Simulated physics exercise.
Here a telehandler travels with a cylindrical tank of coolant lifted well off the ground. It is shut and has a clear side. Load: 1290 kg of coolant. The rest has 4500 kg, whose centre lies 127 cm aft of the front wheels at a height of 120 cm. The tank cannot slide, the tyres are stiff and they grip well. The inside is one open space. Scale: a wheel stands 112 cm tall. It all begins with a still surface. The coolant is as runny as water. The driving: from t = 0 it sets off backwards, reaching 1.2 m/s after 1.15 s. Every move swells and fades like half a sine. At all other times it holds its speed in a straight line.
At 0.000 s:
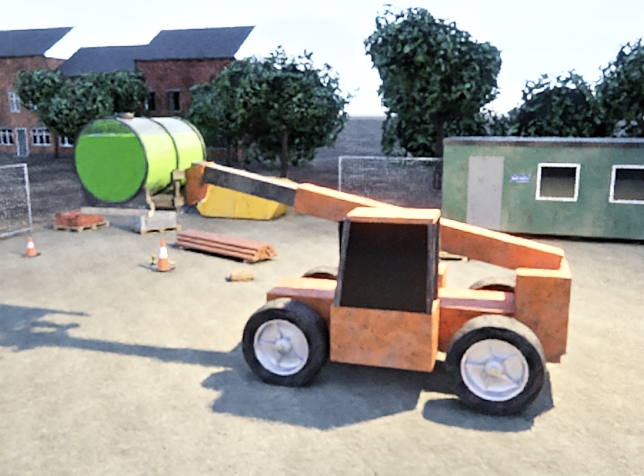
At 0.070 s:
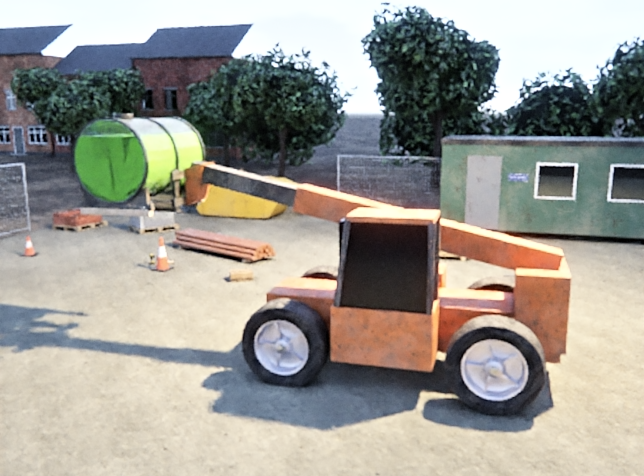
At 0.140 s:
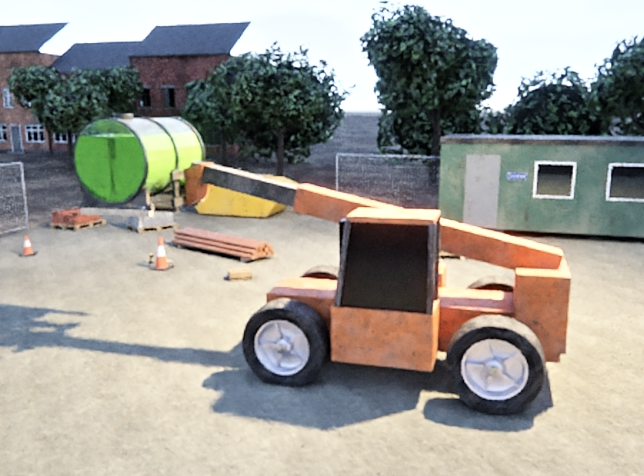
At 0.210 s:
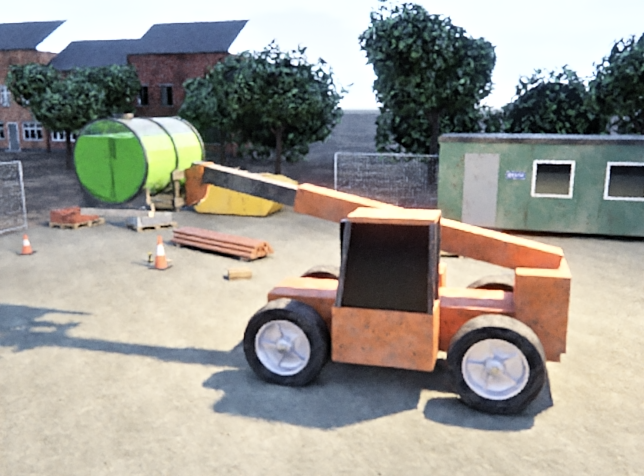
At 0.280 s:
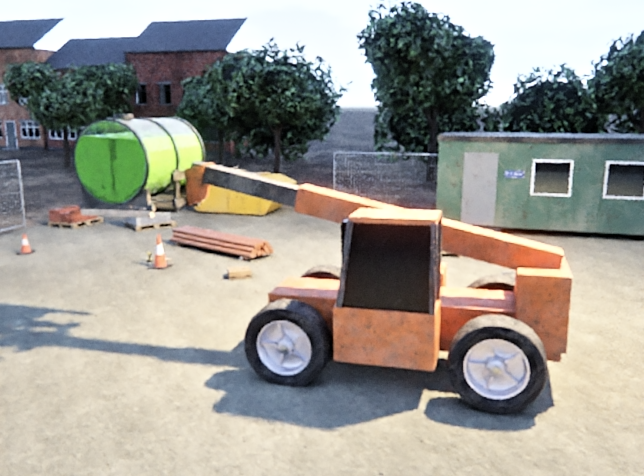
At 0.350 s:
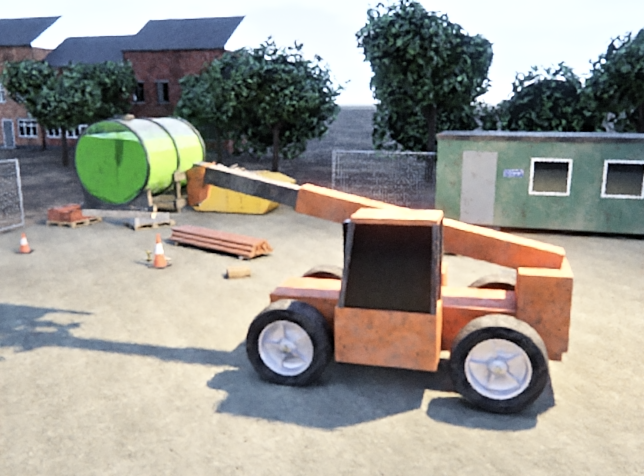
Orange telehandler holding a bright green cylindrical tank off the ground at left, edging very slightly backwards across a sandy yard.
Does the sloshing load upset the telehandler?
It never lifts a wheel.
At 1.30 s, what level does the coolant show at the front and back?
About 82 cm in front and 90 cm behind.
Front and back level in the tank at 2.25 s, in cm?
Front 84 cm, back 86 cm.
Then, 0.60 s in, the lean is 0°, wheels down; the liquid stands 77 cm at the back and 90 cm at the front.
Then, 1.30 s in, the lean is 0°, wheels down; the liquid stands 90 cm at the back and 83 cm at the front.
Then, 2.25 s in, the lean is 0°, wheels down; the liquid stands 87 cm at the back and 85 cm at the front.
Then, 4.14 s in, no wheel has left the ground; at worst the lighter axle bore 1 per cent of the weight.
